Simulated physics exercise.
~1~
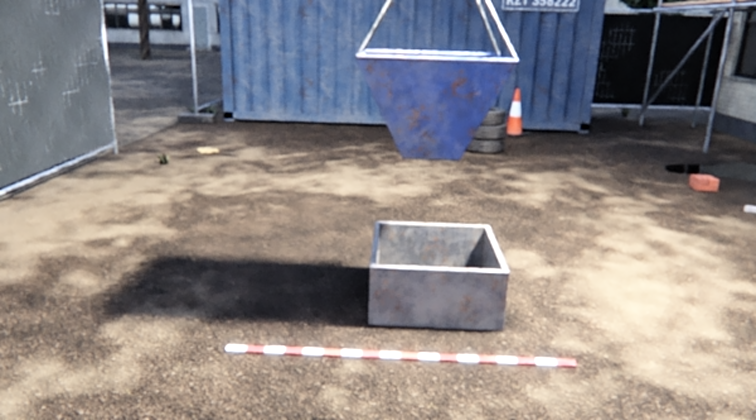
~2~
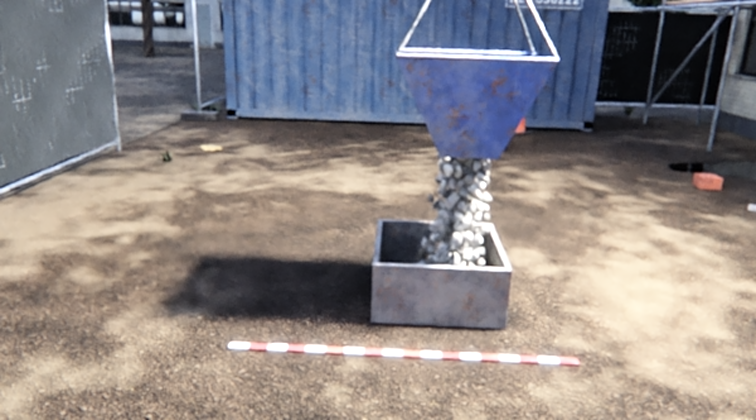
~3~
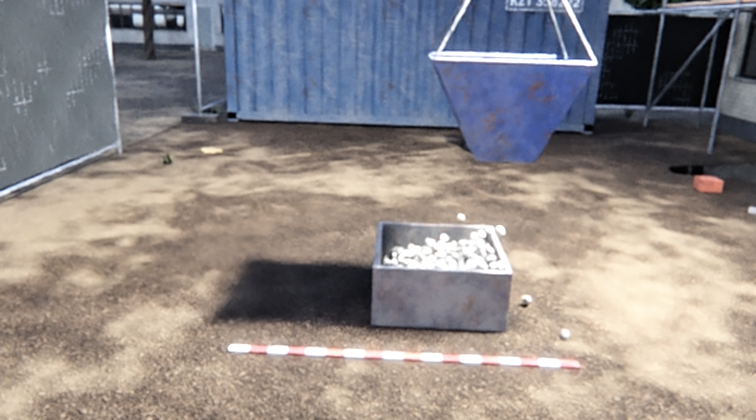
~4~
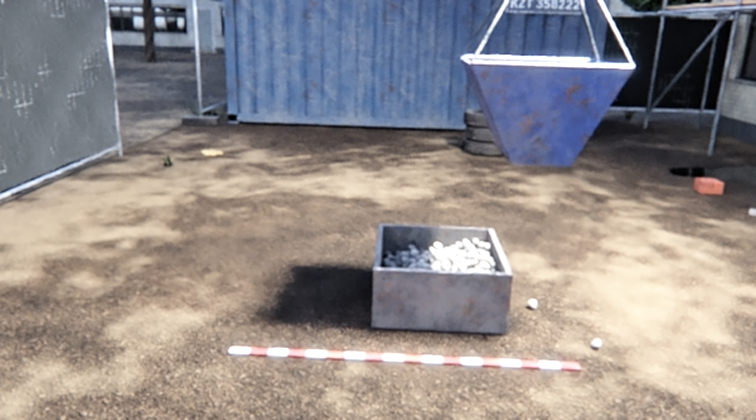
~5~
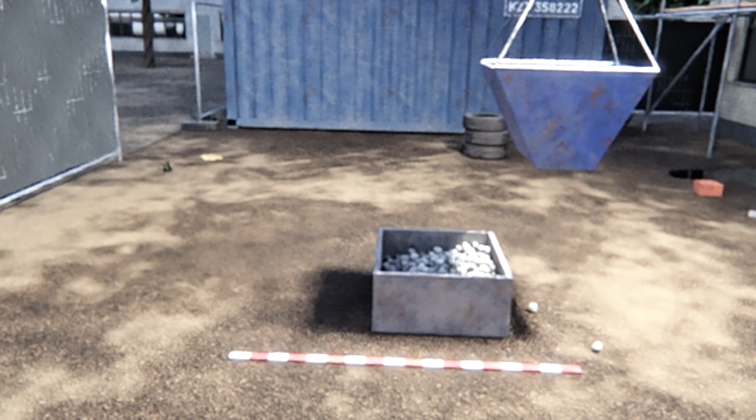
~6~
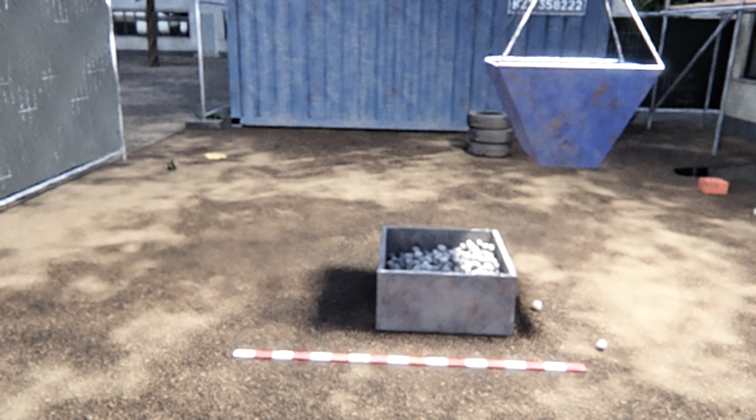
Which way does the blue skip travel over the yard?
The blue skip travels to the right, passing over the bin and ending up beyond its right side.
